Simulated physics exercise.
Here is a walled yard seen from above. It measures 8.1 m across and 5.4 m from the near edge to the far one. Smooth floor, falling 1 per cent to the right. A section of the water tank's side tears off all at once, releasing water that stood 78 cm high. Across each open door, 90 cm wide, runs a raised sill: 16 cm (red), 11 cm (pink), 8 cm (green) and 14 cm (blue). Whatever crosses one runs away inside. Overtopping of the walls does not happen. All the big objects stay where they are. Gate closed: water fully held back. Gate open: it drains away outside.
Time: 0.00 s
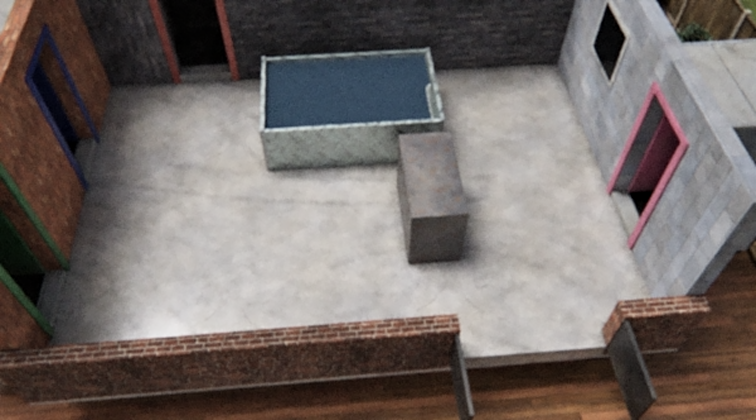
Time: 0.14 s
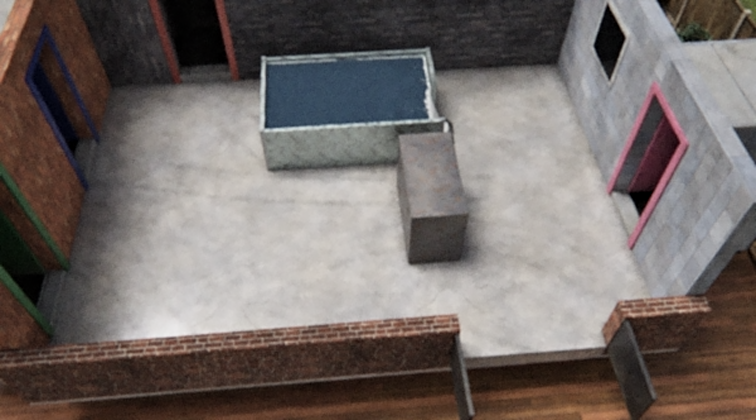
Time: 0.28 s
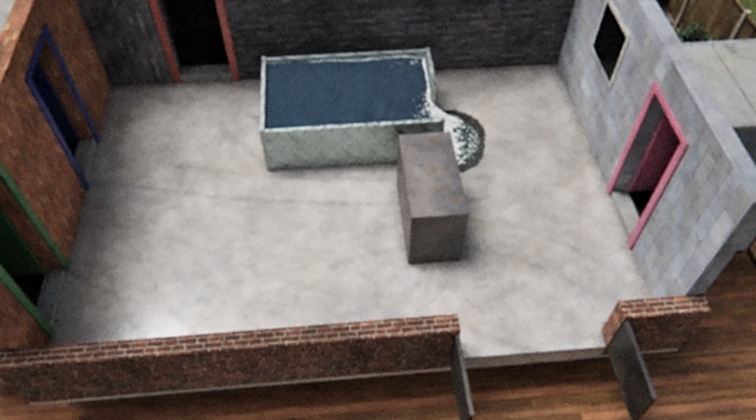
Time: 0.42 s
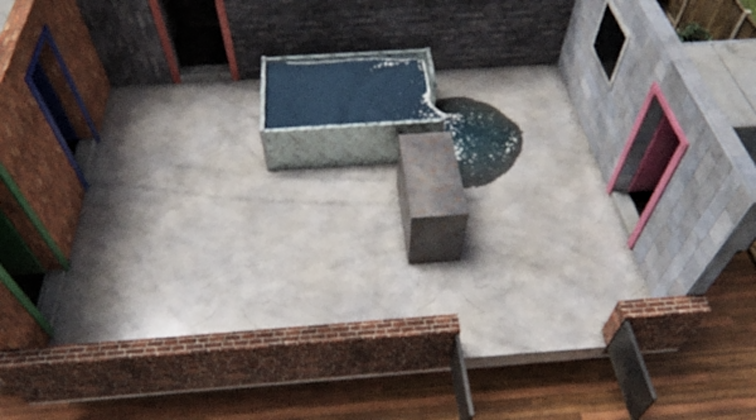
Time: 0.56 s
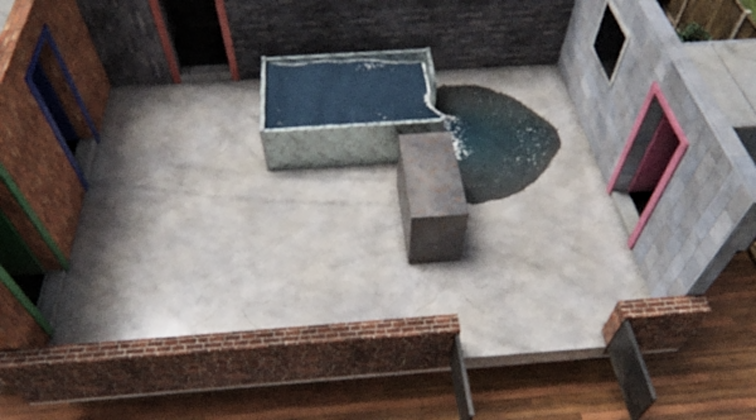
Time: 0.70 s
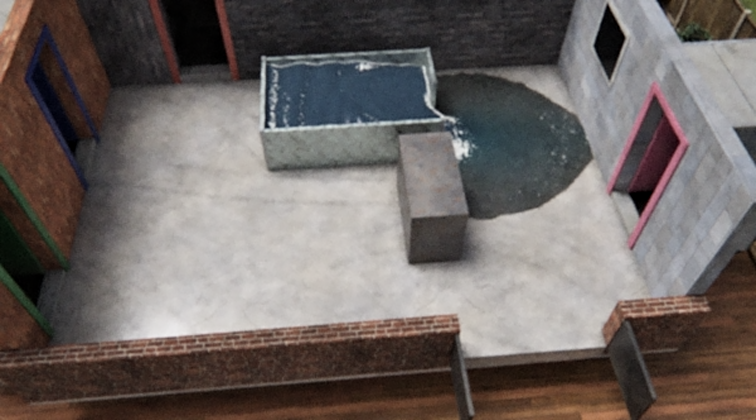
In a walled yard with a pale floor, water burst through the right side of a raised tank, poured out behind a grey block, and spread rightward across the floor in a widening dark pool.
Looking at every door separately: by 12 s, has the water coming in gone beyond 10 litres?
My prediction: At the red door the inflow will be within bounds; at the pink door the inflow will be out of bounds; at the green door the inflow will be within bounds; at the blue door the inflow will be within bounds.
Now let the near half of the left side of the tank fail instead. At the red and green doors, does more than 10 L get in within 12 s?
Lab note: Vs limit, red door inside limit; green door limit exceeded.
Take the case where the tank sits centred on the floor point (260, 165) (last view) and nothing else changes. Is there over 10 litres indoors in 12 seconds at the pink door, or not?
After that, the pink door ends up inside the limit.
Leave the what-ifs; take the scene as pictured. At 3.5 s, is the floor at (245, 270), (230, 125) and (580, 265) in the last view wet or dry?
In turn: Still dry, dry, under water.
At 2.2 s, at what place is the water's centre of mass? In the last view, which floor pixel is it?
Centre: Approx. (426, 140) px.
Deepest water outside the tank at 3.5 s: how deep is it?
Max around 32 cm.
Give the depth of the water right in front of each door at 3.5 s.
In centimetres - red: 0, pink: 17, green: 0, blue: 0.
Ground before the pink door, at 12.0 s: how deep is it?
Roughly 10.0 centimetres.
After 1.4 s water covers 25 % of the floor and is deepest (43 cm) near (442, 149); red door not reached, pink door 20 cm at the sill, 1 L in, green door not reached, blue door not reached.
After 2.2 s water covers 25 % of the floor and is deepest (44 cm) near (654, 325); red door not reached, pink door 21 cm at the sill, 32 L in, green door not reached, blue door not reached.
After 3.5 s water covers 35 % of the floor and is deepest (32 cm) near (649, 313); red door not reached, pink door 17 cm at the sill, 71 L in, green door not reached, blue door not reached.
After 7.0 s water covers 70 % of the floor and is deepest (20 cm) near (579, 133); red door 5 cm at the sill, 0 L in, pink door 12 cm at the sill, 104 L in, green door not reached, blue door 4 cm at the sill, 0 L in.
After 12.0 s water covers 95 % of the floor and is deepest (13 cm) near (654, 325); red door 3 cm at the sill, 0 L in, pink door 10 cm at the sill, 114 L in, green door 6 cm at the sill, 0 L in, blue door 3 cm at the sill, 0 L in.
